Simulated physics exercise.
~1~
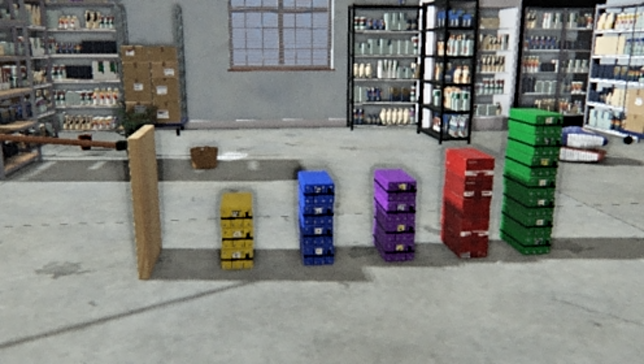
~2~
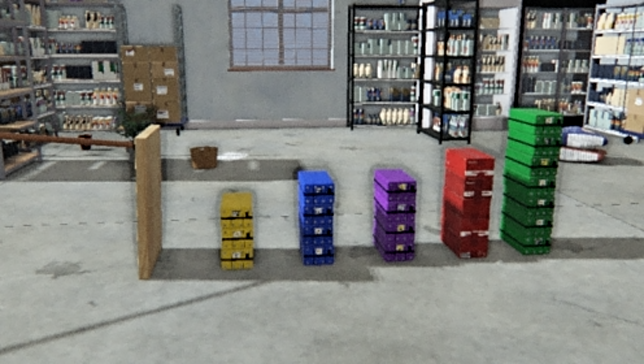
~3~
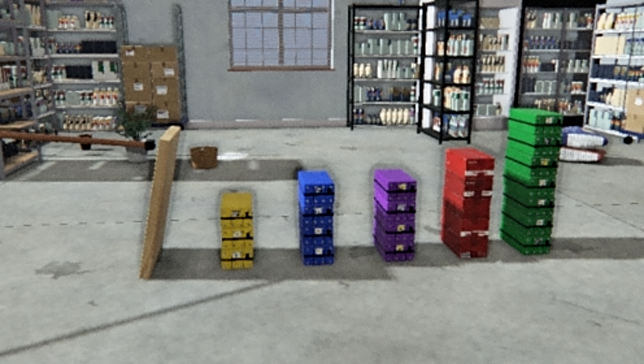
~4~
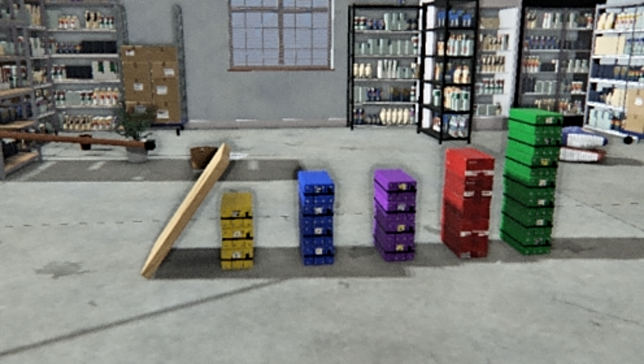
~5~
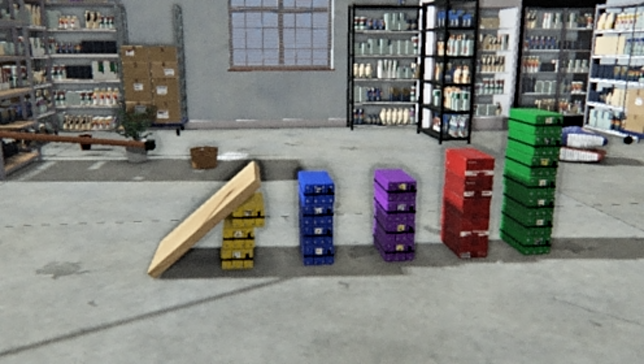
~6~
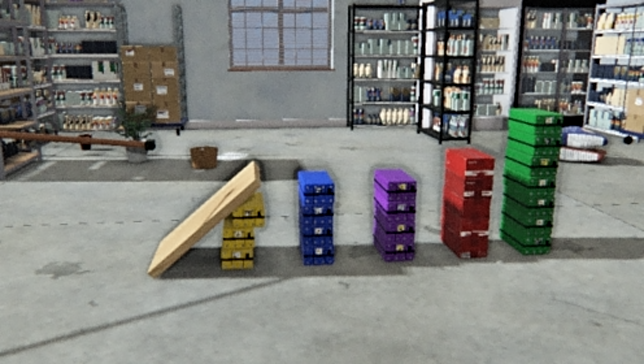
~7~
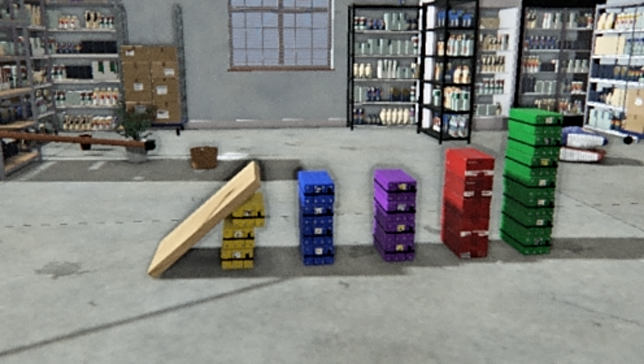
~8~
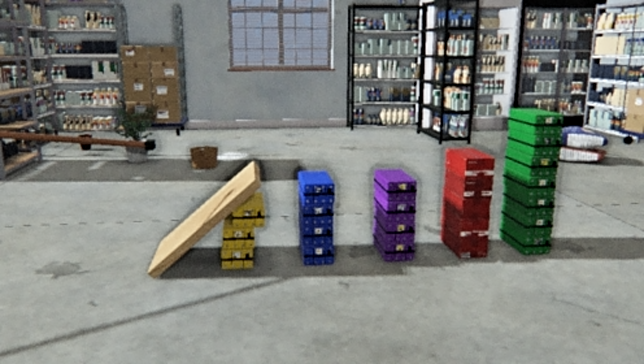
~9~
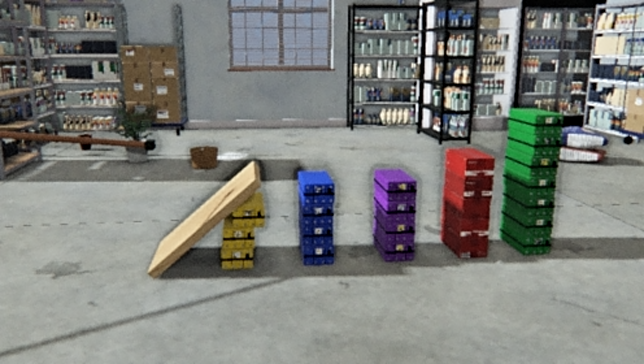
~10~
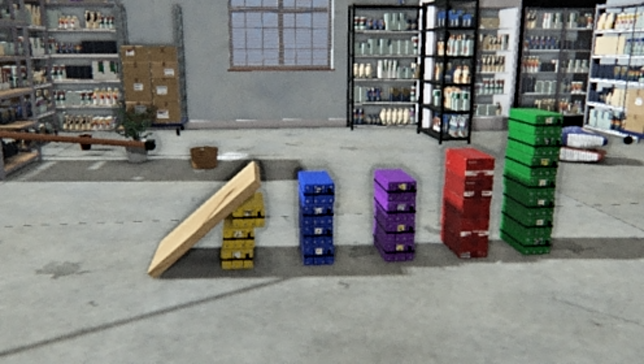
In a warehouse, a pole tips a board onto yellow boxes, where it rests leaning.
